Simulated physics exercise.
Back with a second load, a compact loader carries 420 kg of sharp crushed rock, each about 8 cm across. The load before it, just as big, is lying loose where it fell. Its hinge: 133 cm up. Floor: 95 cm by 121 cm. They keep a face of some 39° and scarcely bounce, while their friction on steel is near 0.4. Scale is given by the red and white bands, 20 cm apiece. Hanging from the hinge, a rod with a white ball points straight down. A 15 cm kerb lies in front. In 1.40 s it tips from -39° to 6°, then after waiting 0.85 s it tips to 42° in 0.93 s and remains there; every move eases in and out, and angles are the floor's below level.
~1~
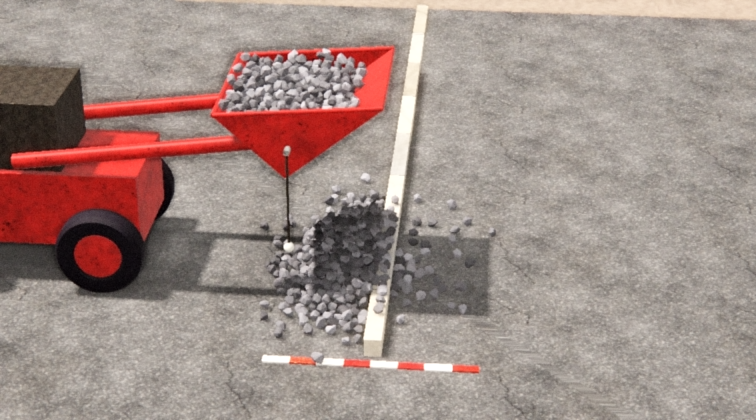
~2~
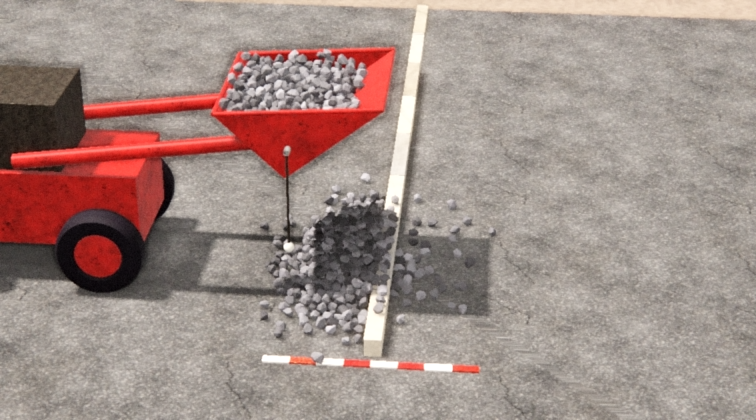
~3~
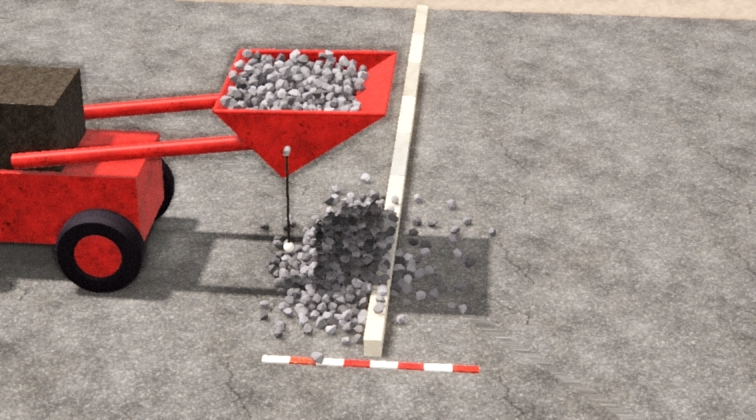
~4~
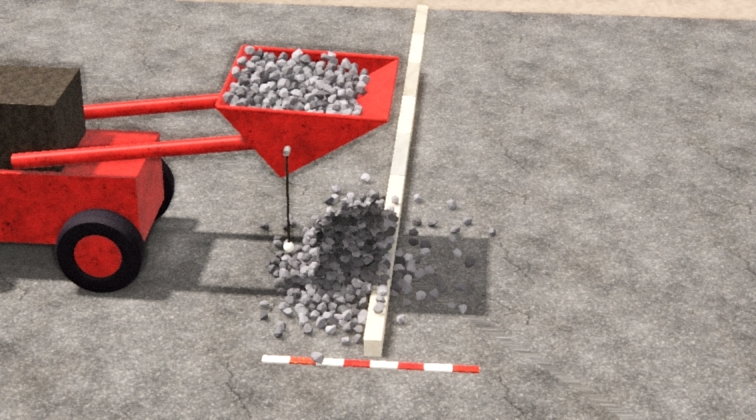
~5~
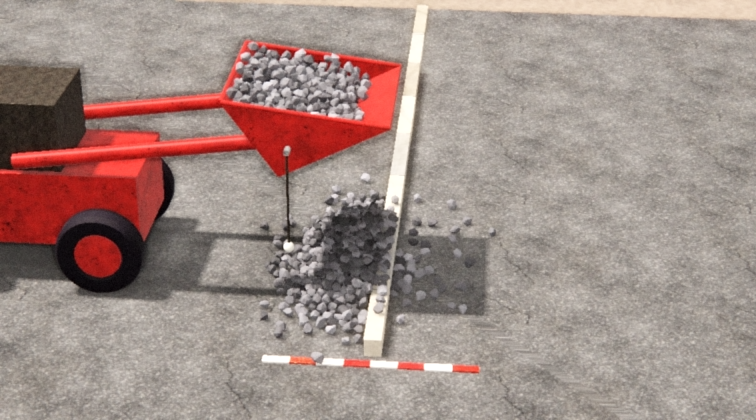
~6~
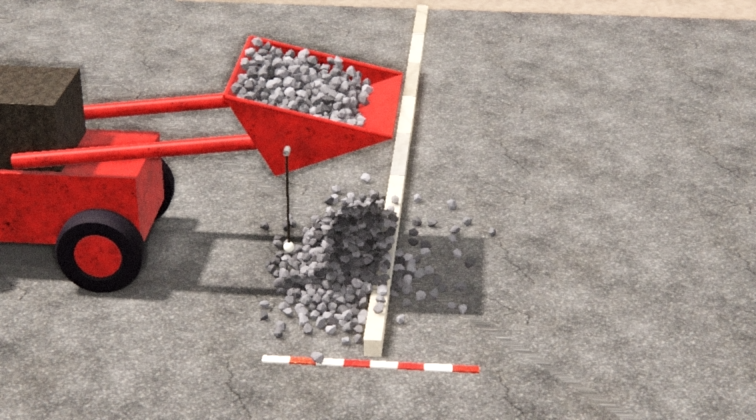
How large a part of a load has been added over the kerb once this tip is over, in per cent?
Around 92 per cent is added.
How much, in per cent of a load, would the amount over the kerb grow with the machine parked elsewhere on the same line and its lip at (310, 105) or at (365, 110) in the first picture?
I'd say close to 10 per cent for one and close to 70 per cent for the other, in that order.
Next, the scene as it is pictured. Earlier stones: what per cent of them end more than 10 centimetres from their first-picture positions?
Roughly 0 % of them.
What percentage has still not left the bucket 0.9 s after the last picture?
That works out to about 100 %.
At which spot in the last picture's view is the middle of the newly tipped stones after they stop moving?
Their middle rests near (432, 256).
Then, 0.5 s after the last picture the floor is at -1°; in per cent of one load, 100 in the bucket, 93 on this side of the kerb, 7 over the kerb; the foremost stones are at (465, 261).
Then, 0.9 s after the last picture the floor is at 6°; in per cent of one load, 100 in the bucket, 93 on this side of the kerb, 7 over the kerb; the foremost stones are at (465, 261).
Then, 3.0 s after the last picture the floor is at 42°; in per cent of one load, 10 in the bucket, 118 on this side of the kerb, 72 over the kerb; the foremost stones are at (493, 253).
Then, 5.8 s after the last picture the floor is at 42°; in per cent of one load, 0 in the bucket, 101 on this side of the kerb, 99 over the kerb; the foremost stones are at (587, 272). Net gain over the kerb, 92.
